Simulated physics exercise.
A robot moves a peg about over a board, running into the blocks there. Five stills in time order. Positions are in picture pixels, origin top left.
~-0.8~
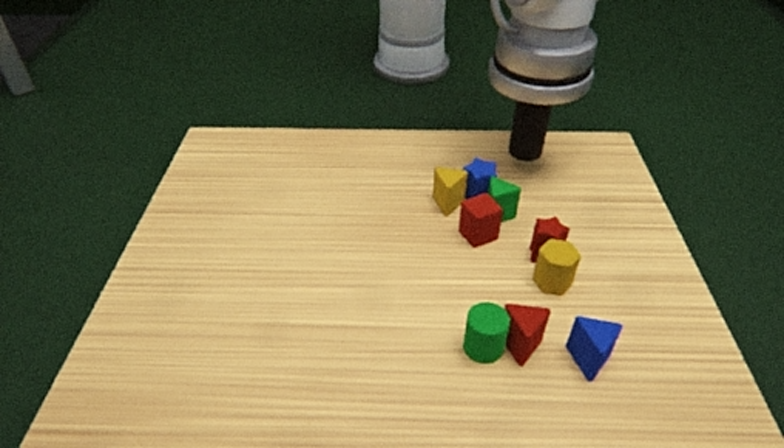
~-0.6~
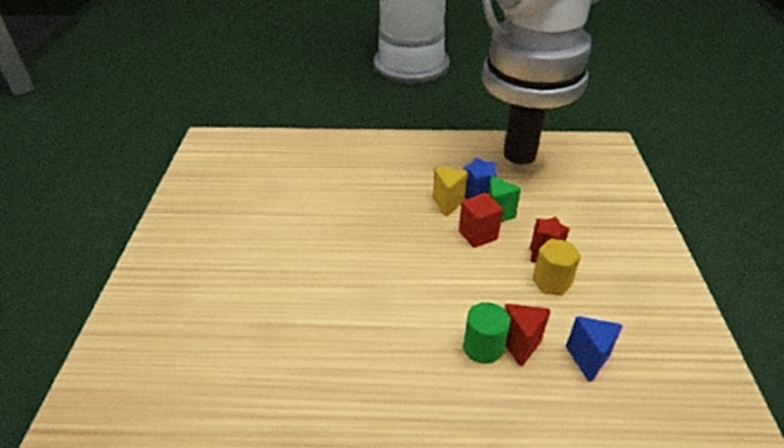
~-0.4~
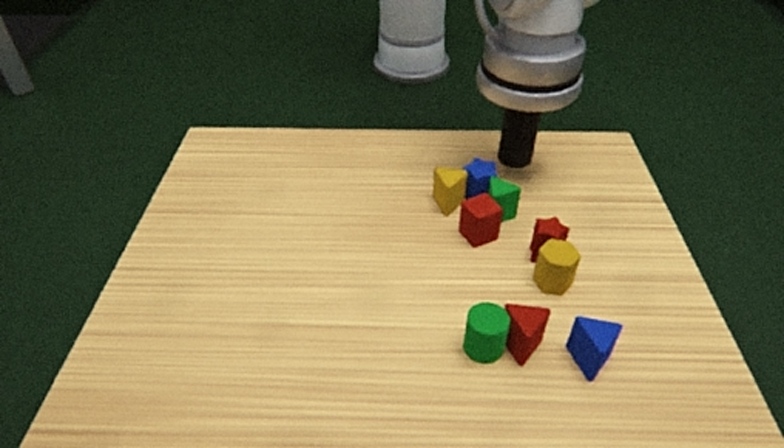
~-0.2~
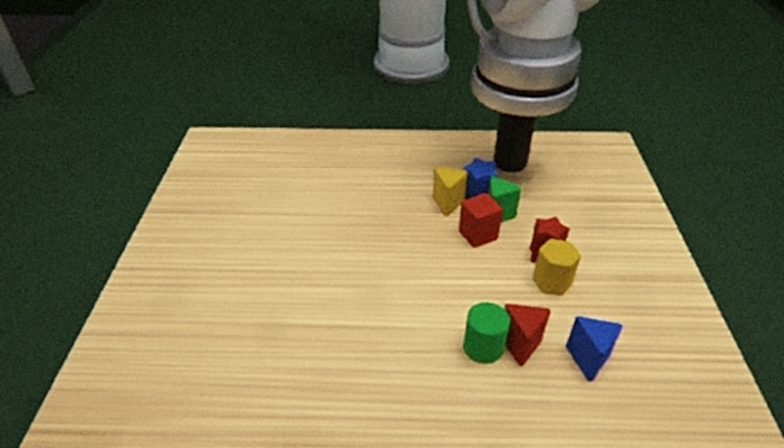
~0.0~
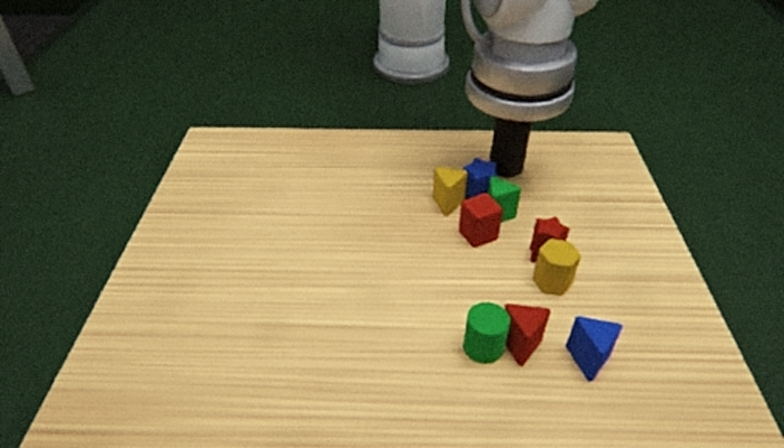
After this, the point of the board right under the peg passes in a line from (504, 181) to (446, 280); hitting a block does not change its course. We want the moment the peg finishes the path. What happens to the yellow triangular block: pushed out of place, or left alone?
Once the peg is done, the yellow triangular block is in a new spot.
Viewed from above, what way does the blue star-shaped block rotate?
Verdict: Clockwise.
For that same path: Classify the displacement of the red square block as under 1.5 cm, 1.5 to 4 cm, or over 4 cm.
Beyond 4 cm.
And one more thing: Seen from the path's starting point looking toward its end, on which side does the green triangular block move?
Out to the left.
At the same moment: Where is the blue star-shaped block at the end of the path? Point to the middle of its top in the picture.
It is going to be at (450, 193).
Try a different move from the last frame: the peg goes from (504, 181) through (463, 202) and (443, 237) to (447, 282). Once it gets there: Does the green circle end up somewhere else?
Short answer: No.
What follows on the original path. One third of the way, peg (489, 197); yellow triangular block (430, 178); blue star-shaped block (459, 182), turned 65° clockwise; red square block (477, 211); green triangular block (497, 200), turned 35° anticlockwise.
Two thirds of the way, peg (470, 230); yellow triangular block (425, 178), turned 20° clockwise; blue star-shaped block (450, 193); red square block (460, 241); green triangular block (491, 233), turned 50° anticlockwise.
At the end, peg (448, 267); yellow triangular block (425, 178), turned 20° clockwise; blue star-shaped block (450, 193), turned 120° clockwise; red square block (442, 283); green triangular block (490, 244), turned 105° anticlockwise.
